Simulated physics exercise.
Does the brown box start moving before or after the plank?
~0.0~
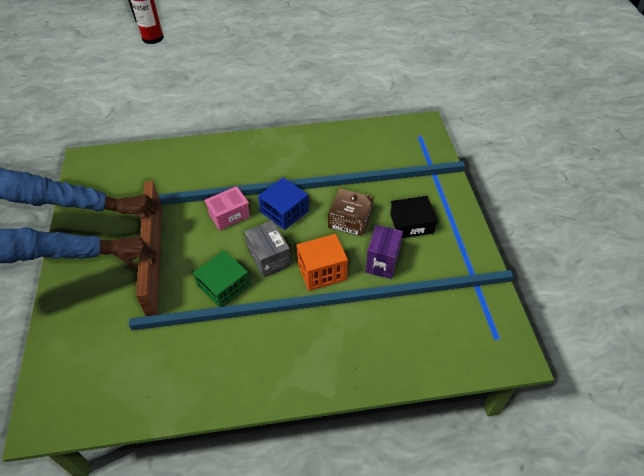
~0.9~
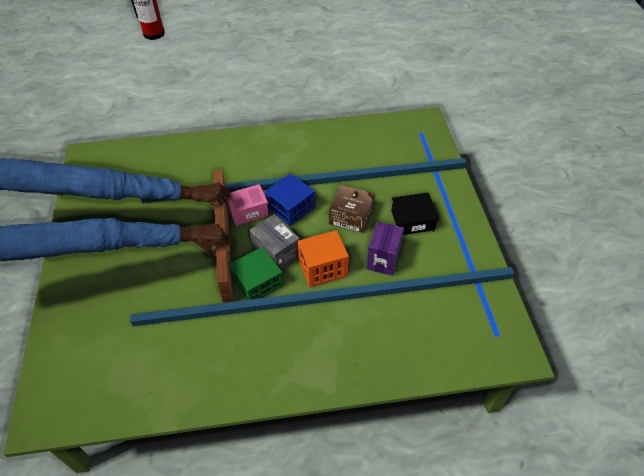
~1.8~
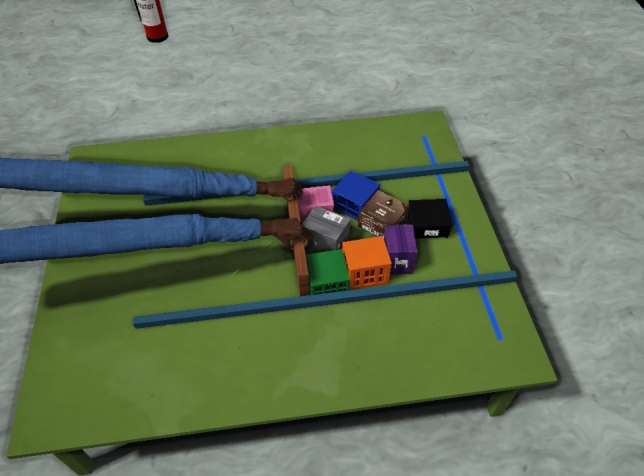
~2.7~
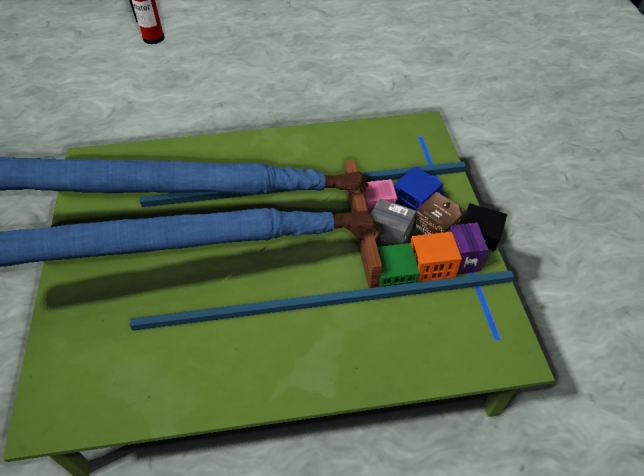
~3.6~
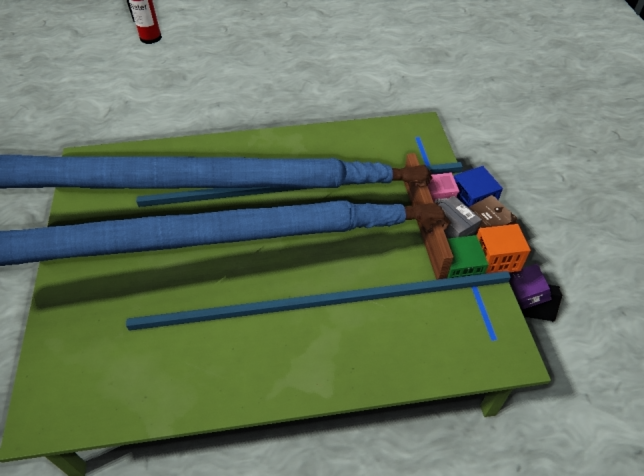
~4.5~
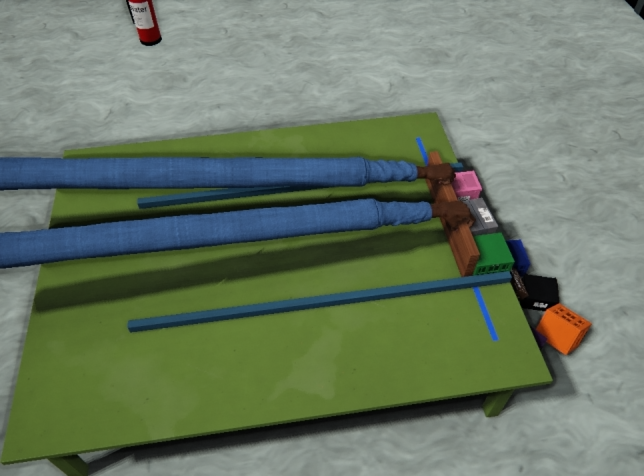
The brown box starts moving after the plank. The plank is already sliding right and pushing the nearer boxes while the brown box still stands in its place.
